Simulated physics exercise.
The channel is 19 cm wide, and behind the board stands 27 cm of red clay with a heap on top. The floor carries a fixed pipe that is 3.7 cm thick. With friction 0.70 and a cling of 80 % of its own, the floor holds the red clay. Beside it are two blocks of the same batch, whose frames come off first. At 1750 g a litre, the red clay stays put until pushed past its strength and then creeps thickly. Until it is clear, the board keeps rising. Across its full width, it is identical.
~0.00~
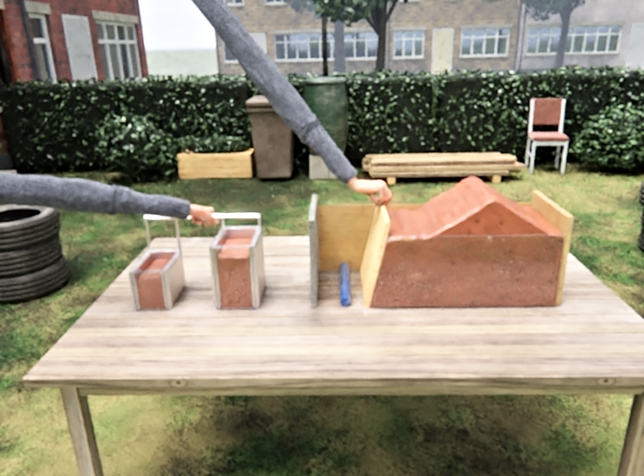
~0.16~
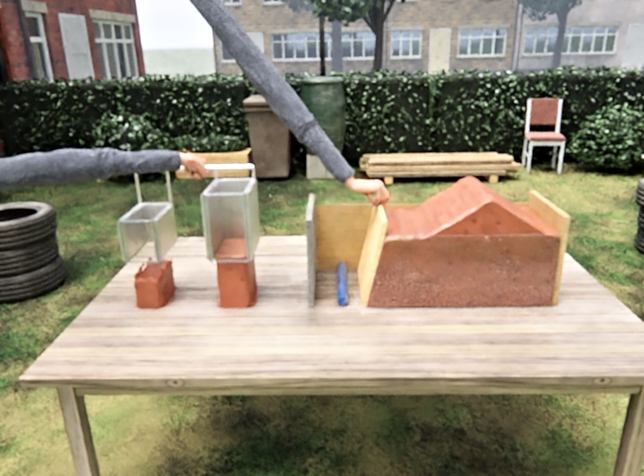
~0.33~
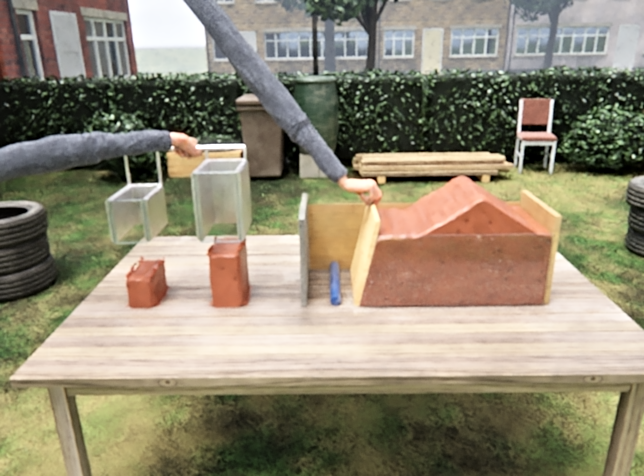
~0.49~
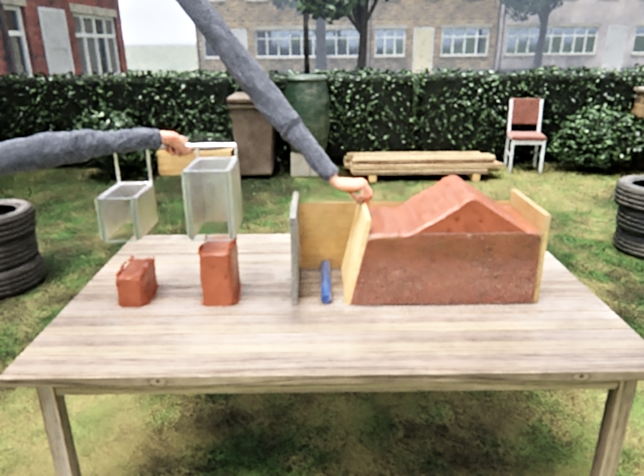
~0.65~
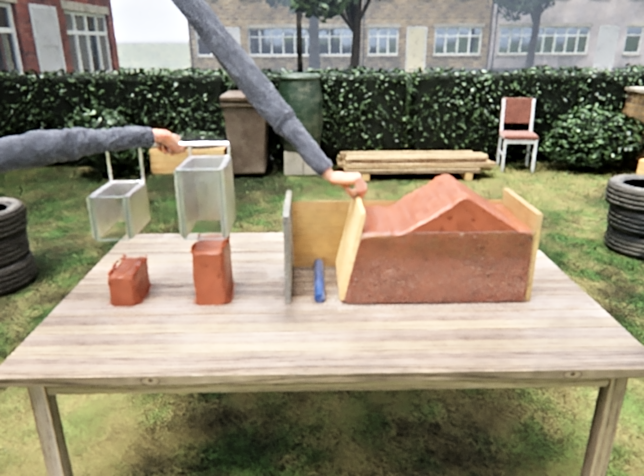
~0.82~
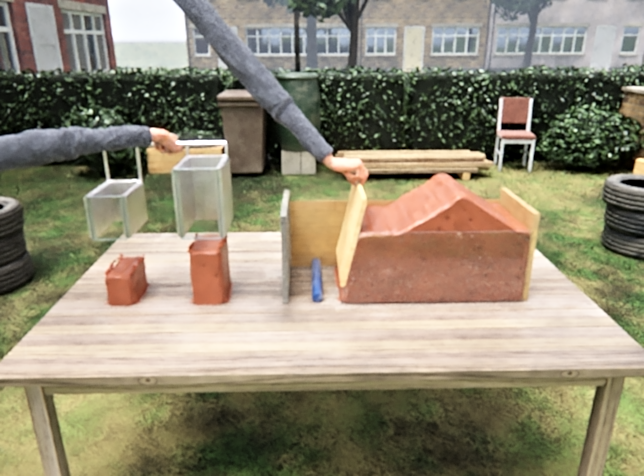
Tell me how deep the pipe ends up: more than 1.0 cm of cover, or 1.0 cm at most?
At most 1.0 cm.
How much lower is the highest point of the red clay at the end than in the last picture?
The gap comes to some 0.0 centimetres.
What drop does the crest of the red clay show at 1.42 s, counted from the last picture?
I'd put it at close to 0.0 cm.
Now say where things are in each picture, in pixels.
Top of the board at (387, 236), not yet moved; top of the red clay at (494, 202); blocks stand 12 cm, 21 cm (left to right), in the first frame.
Top of the board at (385, 236), not yet moved; top of the red clay at (491, 201); blocks stand 12 cm, 21 cm (left to right), in the second frame.
Top of the board at (377, 235), not yet moved; top of the red clay at (483, 201); blocks stand 12 cm, 21 cm (left to right), in the third frame.
Top of the board at (368, 234), not yet moved; top of the red clay at (474, 200); blocks stand 12 cm, 21 cm (left to right), in the fourth frame.
Top of the board at (363, 228), moved 1.9 cm; top of the red clay at (466, 199); blocks stand 12 cm, 21 cm (left to right), in the fifth frame.
Top of the board at (364, 213), moved 7.0 cm; top of the red clay at (464, 198); blocks stand 12 cm, 21 cm (left to right), in the sixth frame.
After 1.09 s, the face still stands and nothing lies on the pipe.
After 1.42 s, the face still stands and nothing lies on the pipe.
After 1.75 s, the face still stands and nothing lies on the pipe.
After 2.07 s, the face still stands and nothing lies on the pipe.
After 2.11 s, at the end, the face still stands and nothing lies on the pipe.
